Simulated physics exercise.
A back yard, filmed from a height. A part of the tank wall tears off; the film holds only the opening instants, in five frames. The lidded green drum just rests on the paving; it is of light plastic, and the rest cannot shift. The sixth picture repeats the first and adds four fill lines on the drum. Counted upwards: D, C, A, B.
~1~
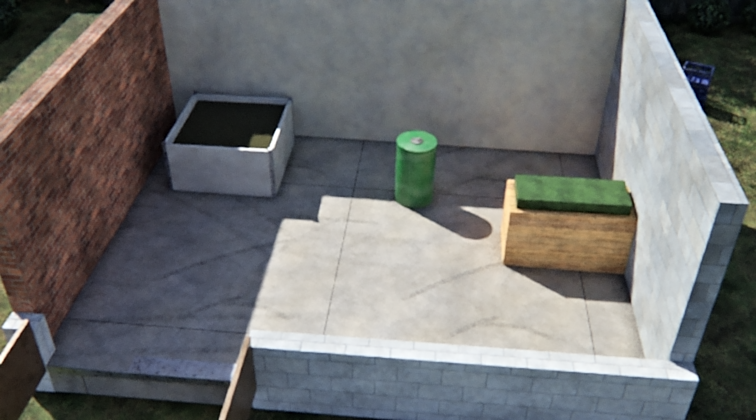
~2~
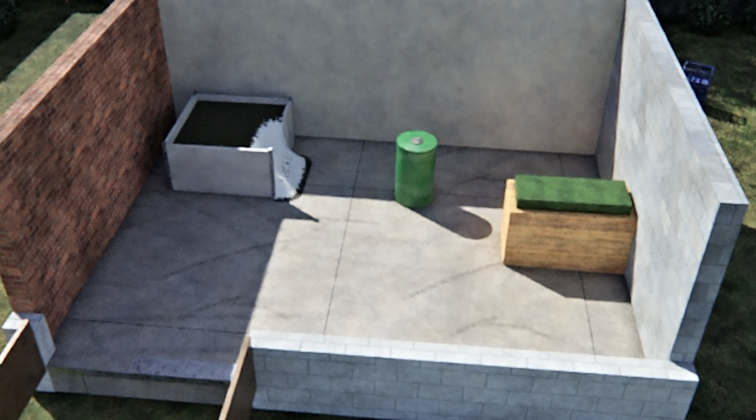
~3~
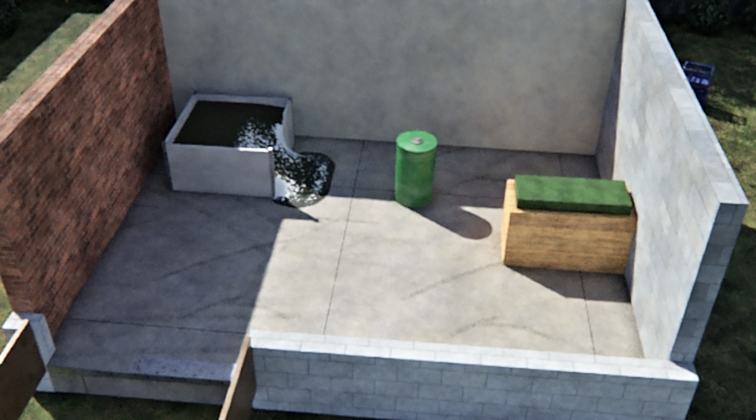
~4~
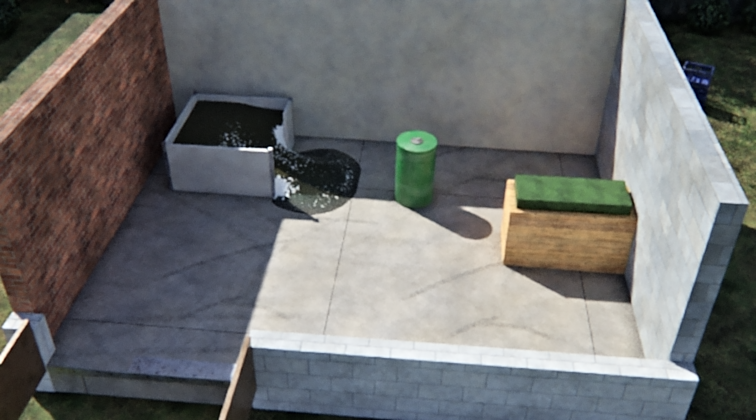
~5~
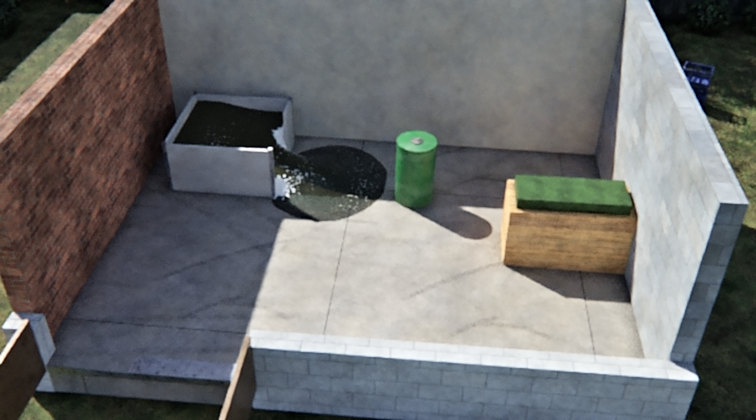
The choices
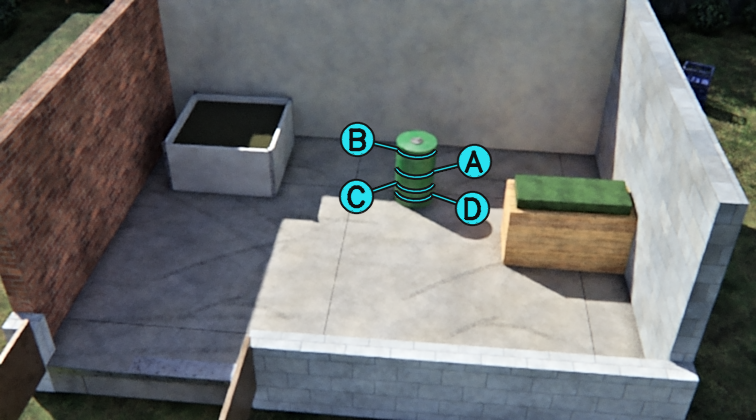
Dark water poured out of the right side of a pale, open-topped tank in a walled yard and spread across the concrete in a widening puddle towards a green drum, which stayed still.
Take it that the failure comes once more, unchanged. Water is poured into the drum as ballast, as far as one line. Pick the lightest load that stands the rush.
Mark A just does it.
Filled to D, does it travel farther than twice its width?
Yes, clearly.
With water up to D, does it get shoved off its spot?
Yes, that goes wrong.
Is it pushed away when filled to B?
No, that is safe.
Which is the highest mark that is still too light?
That is mark C.
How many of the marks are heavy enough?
Two.
In cyan, A at (414, 177); B at (415, 157); C at (413, 191); D at (413, 200); from the bottom up D, C, A, B.
For mark A, it does not move.
For mark B, it does not move.
For mark C, it is pushed about half its own width away.
For mark D, it is pushed about 3 times its own width away.
